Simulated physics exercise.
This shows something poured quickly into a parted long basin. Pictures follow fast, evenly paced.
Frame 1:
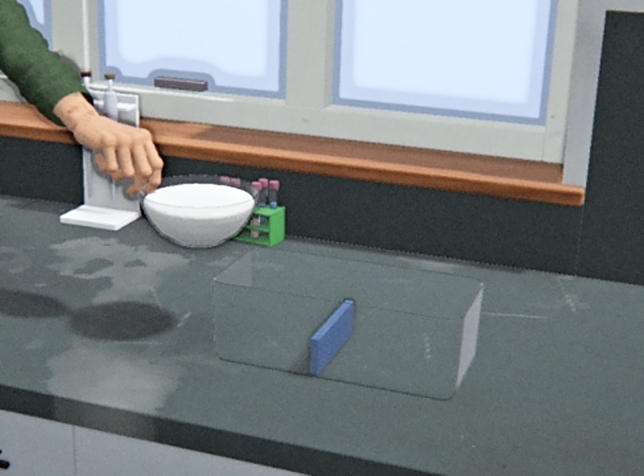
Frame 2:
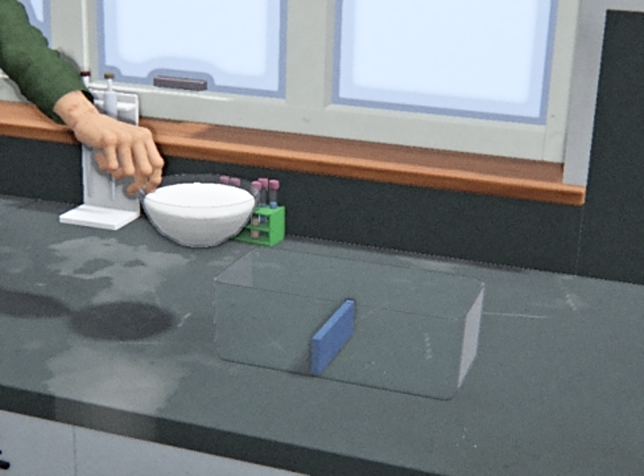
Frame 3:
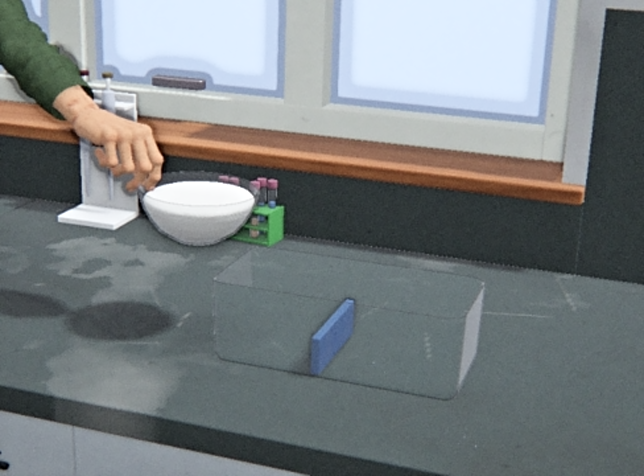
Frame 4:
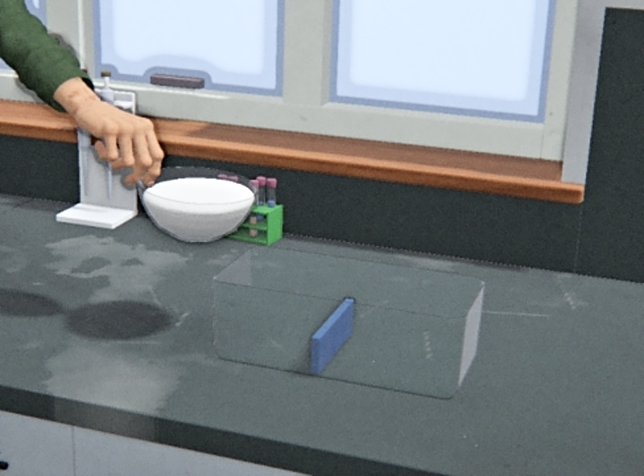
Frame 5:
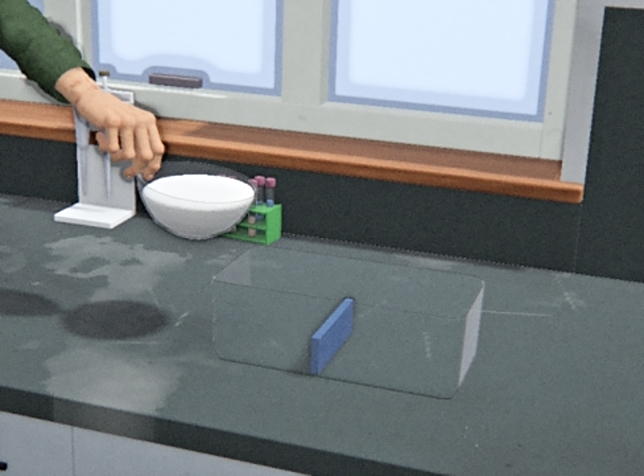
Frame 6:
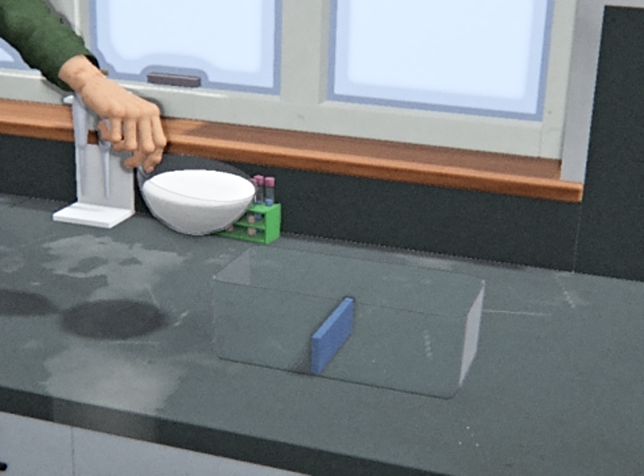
White bowl of milk tilting slightly to the right under a hand, behind a clear basin with a blue divider on a dark counter.
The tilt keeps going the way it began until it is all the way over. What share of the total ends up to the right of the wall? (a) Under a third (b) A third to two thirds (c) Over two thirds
a, under a third.
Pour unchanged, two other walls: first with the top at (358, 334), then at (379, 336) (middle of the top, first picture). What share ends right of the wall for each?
10 per cent, then 15 per cent, roughly.
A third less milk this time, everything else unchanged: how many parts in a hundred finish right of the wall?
Near 5 %.
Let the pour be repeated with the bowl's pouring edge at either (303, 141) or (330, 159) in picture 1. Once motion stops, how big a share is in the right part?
Roughly 95 per cent, and 95 per cent.
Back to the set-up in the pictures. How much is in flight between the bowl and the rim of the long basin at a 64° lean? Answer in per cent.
Share in flight: Approx. 35 %.
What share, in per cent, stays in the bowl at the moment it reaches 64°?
I'd reckon near 40 percent is still held at that tilt.
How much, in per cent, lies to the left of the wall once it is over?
That works out near 90 in every hundred.
A moment on, the bowl is tipped part way and 39 per cent is still to pour, 25 is left of the wall and 0 right of it.
Next, the bowl is tipped on its side and 0 per cent is still to pour, 84 is left of the wall and 11 right of it.
Then the bowl is tipped right over and 0 per cent is still to pour, 89 is left of the wall and 11 right of it.
Later the bowl is tipped right over and 0 per cent is still to pour, 89 is left of the wall and 11 right of it.
In the end 89 per cent lies left of the wall, 11 right of it and 1 outside.
